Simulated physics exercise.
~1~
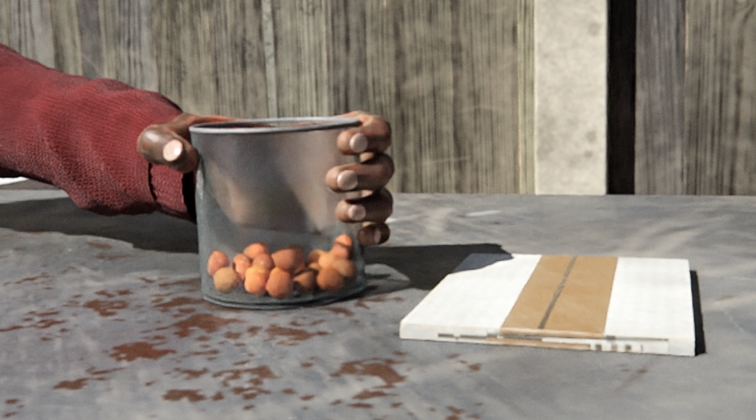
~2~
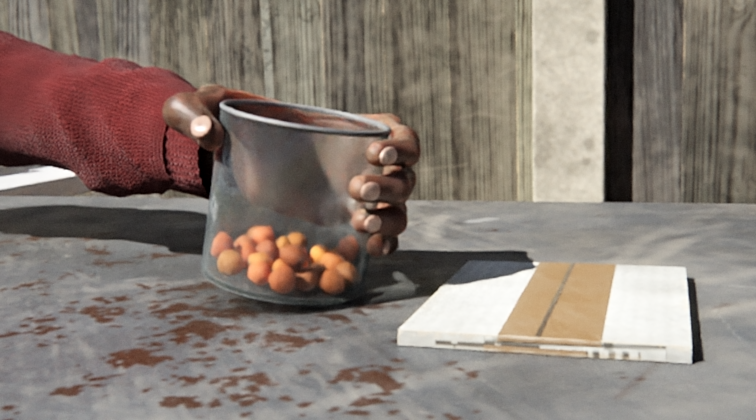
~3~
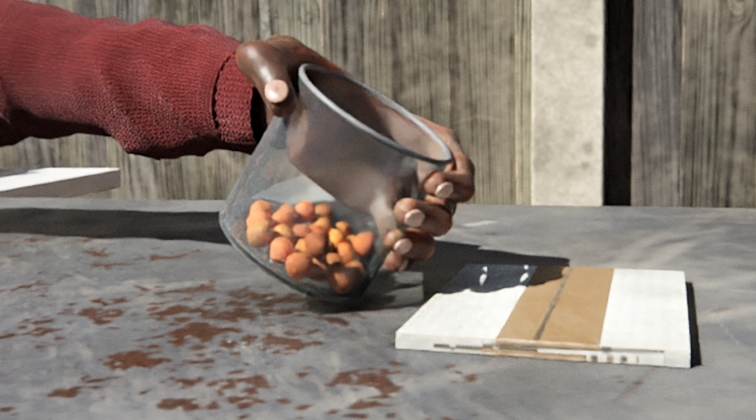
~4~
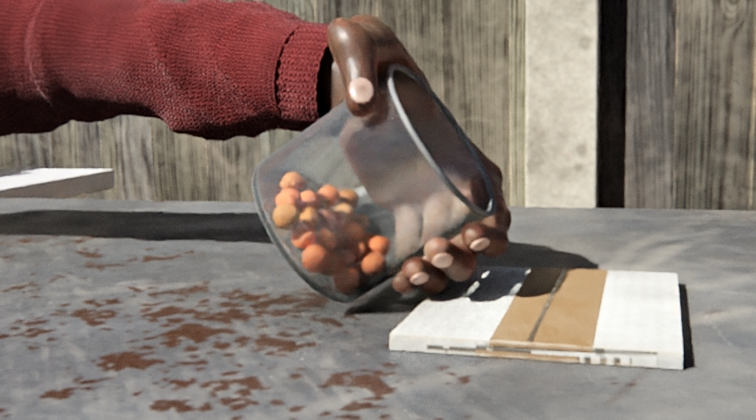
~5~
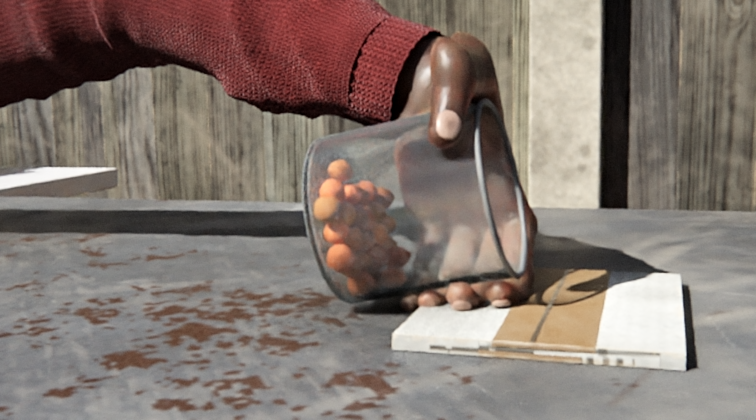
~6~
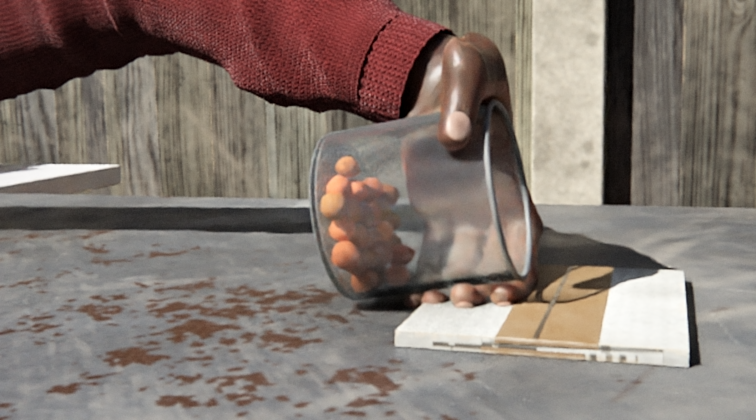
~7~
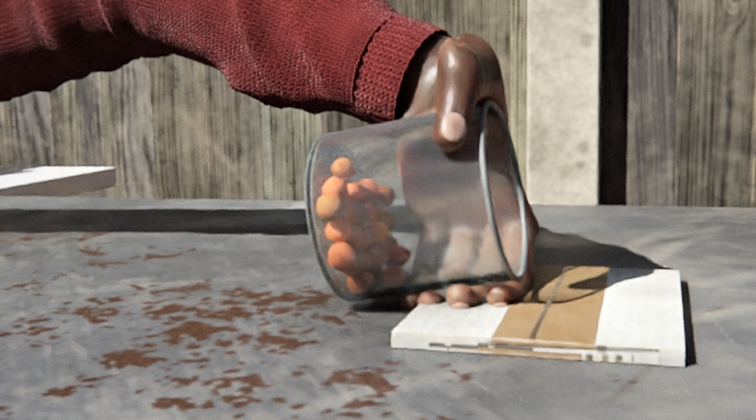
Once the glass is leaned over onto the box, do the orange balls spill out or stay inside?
The orange balls stay inside the glass, gathered near its base as the hand keeps it leaning on the box.
